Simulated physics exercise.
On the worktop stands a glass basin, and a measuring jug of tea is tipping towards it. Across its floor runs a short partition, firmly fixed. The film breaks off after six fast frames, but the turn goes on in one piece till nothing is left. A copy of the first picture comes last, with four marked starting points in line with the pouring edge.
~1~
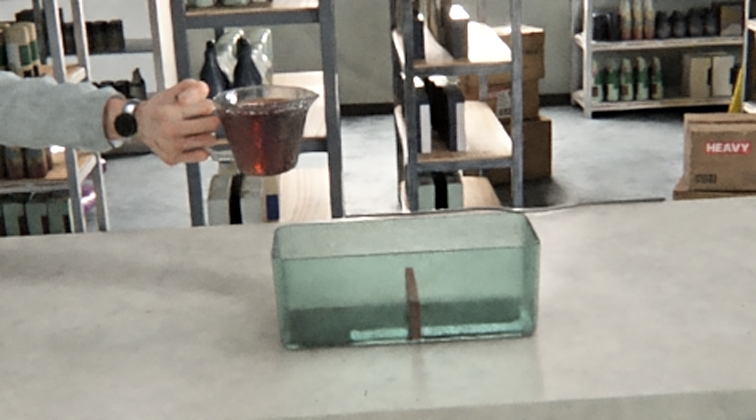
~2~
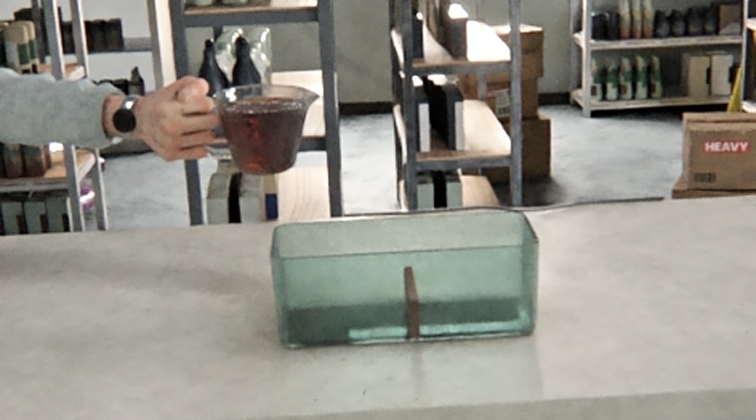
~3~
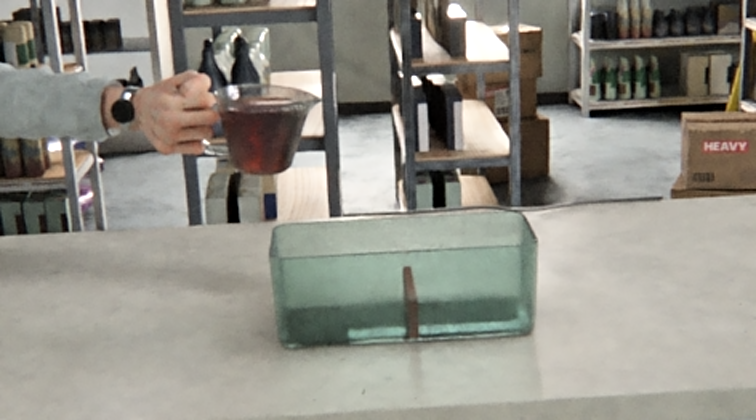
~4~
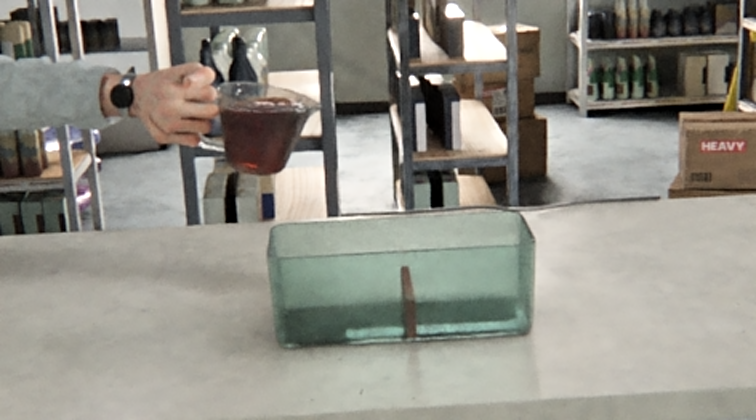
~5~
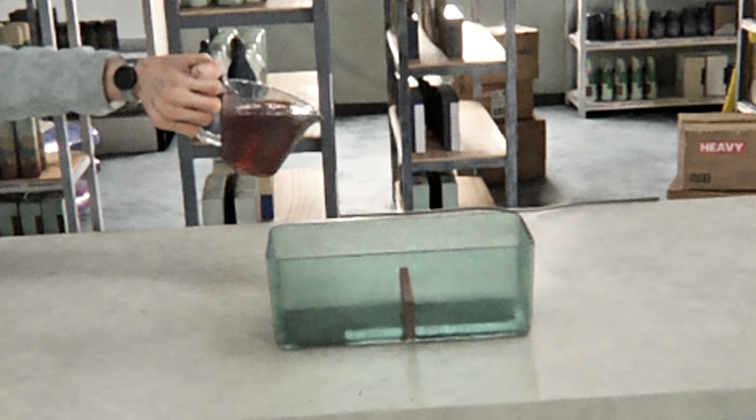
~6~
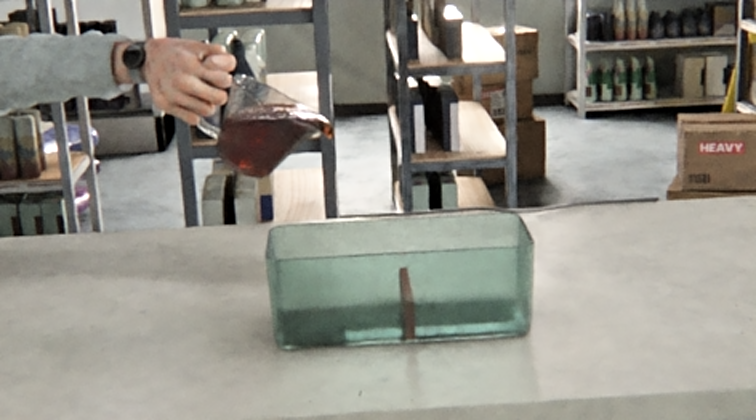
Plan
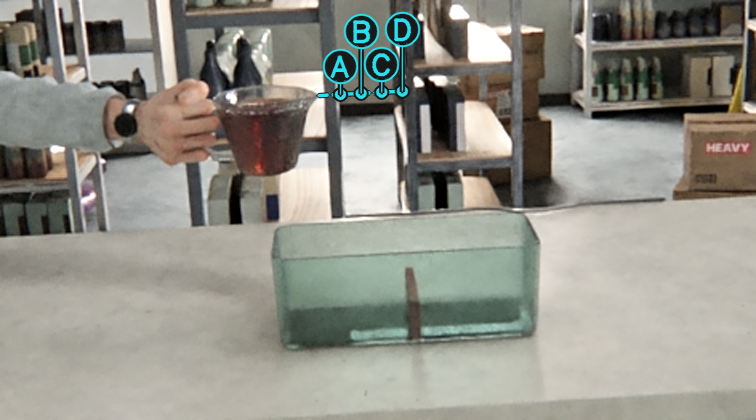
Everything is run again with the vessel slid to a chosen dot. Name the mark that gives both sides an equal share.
The answer is spot B.
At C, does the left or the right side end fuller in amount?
The right side.
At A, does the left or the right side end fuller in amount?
The left one.
On the marked copy, A at (340, 94); B at (361, 93); C at (381, 92); D at (402, 91).
If A is chosen, about 82 % ends left of the wall and 15 % right of it; 3 % is lost outside.
If B is chosen, about 50 % ends left of the wall and 50 % right of it.
If C is chosen, about 19 % ends left of the wall and 80 % right of it.
If D is chosen, about 6 % ends left of the wall and 93 % right of it.
